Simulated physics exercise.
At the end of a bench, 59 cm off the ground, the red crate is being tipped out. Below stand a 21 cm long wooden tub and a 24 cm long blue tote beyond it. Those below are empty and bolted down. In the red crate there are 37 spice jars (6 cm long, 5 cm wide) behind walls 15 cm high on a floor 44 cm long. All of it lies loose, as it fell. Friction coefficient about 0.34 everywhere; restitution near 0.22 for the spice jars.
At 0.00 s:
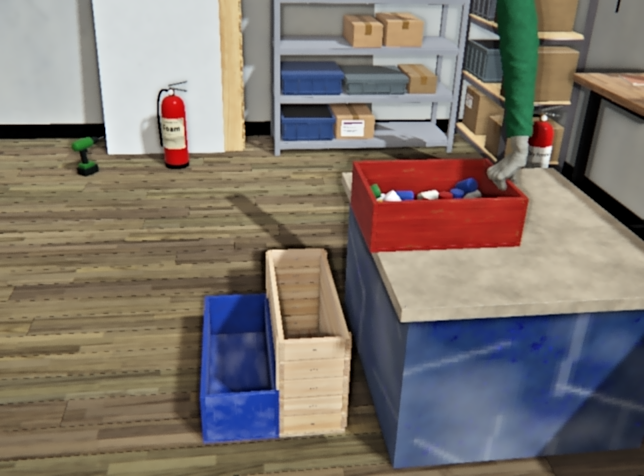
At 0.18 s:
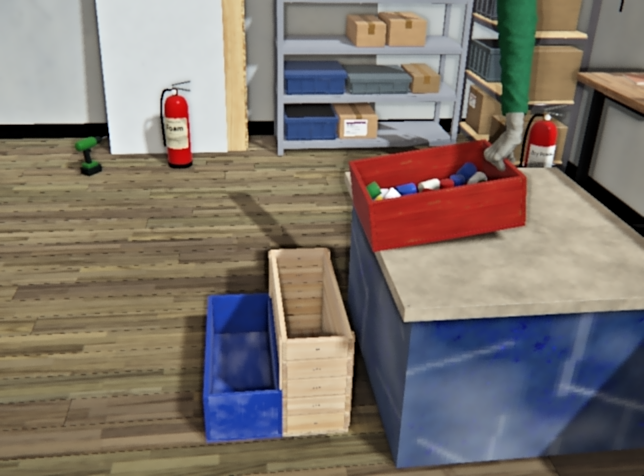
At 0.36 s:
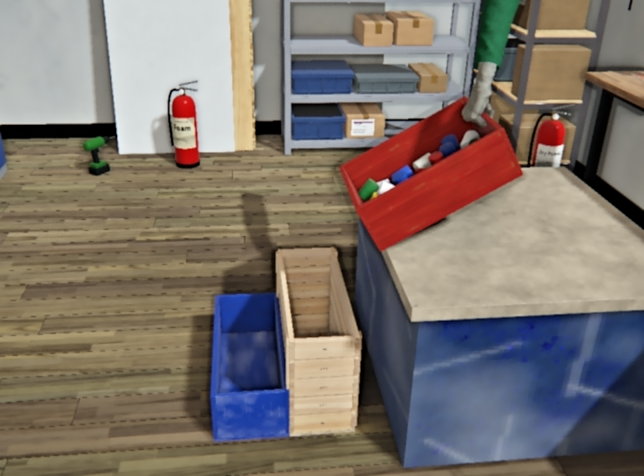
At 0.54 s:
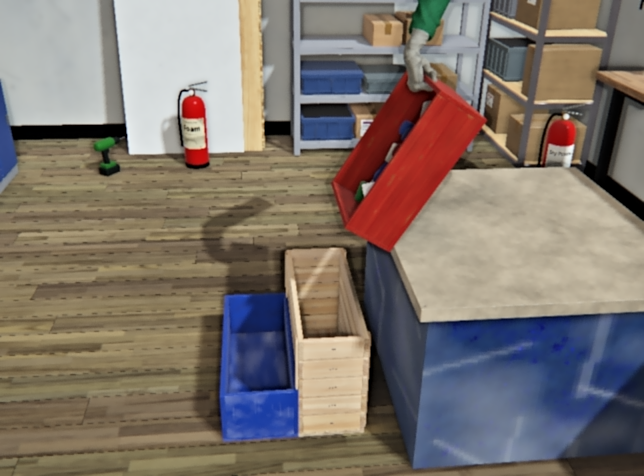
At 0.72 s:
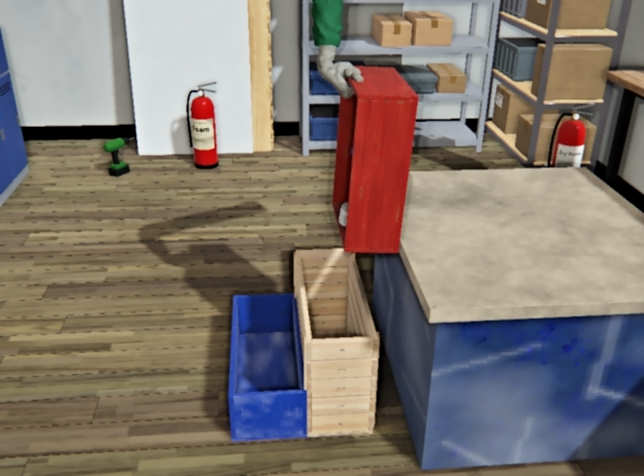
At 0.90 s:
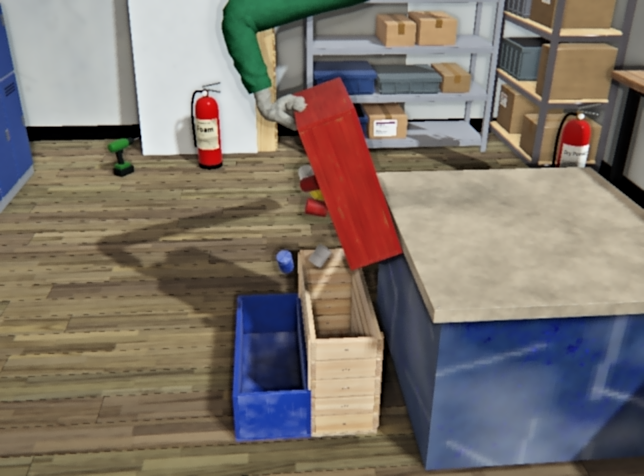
In a workshop, a green-sleeved arm with a gray hand tilted a red crate up over the end of a bench until it passed upright, and several small colorful items tumbled out above two open boxes.
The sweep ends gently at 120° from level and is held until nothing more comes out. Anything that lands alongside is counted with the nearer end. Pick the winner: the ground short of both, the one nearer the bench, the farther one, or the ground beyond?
The largest share ends in the second one: The blue tote.
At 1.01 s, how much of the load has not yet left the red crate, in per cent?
About 45 per cent.
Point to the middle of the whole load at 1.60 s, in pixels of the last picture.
Around (284, 362).
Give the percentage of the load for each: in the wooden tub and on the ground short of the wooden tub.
About 35 and 0 per cent.
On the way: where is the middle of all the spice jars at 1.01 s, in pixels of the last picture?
At about (330, 232).
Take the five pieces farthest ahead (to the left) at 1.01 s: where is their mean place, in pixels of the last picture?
At about (267, 278).
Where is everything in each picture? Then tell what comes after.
In the first picture (places track the rim corner closest to us here; the camera pans a little), red crate (378, 202); blue tote (205, 396); tipped 0°; all still inside.
In the second picture, red crate (373, 202); tipped 9°.
In the third picture, red crate (360, 207); tipped 30°.
In the fourth picture, red crate (347, 224); tipped 58°.
In the fifth picture, red crate (345, 247); tipped 87°.
In the sixth picture, red crate (349, 266); blue tote (237, 395); tipped 110°; 6 out, the lowest jar at (285, 262).
After 1.01 s, tilt 118°; 17 still in the red crate, 1 in the blue tote and 19 in the air.
After 1.15 s, tilt 120°; 6 still in the red crate, 4 in the wooden tub, 9 in the blue tote and 18 in the air.
After 1.35 s, tilt 120°; 10 in the wooden tub, 16 in the blue tote, 2 on the ground beyond the blue tote and 9 in the air.
When it is over (at 1.60 s), 13 in the wooden tub, 21 in the blue tote and 3 on the ground beyond the blue tote.
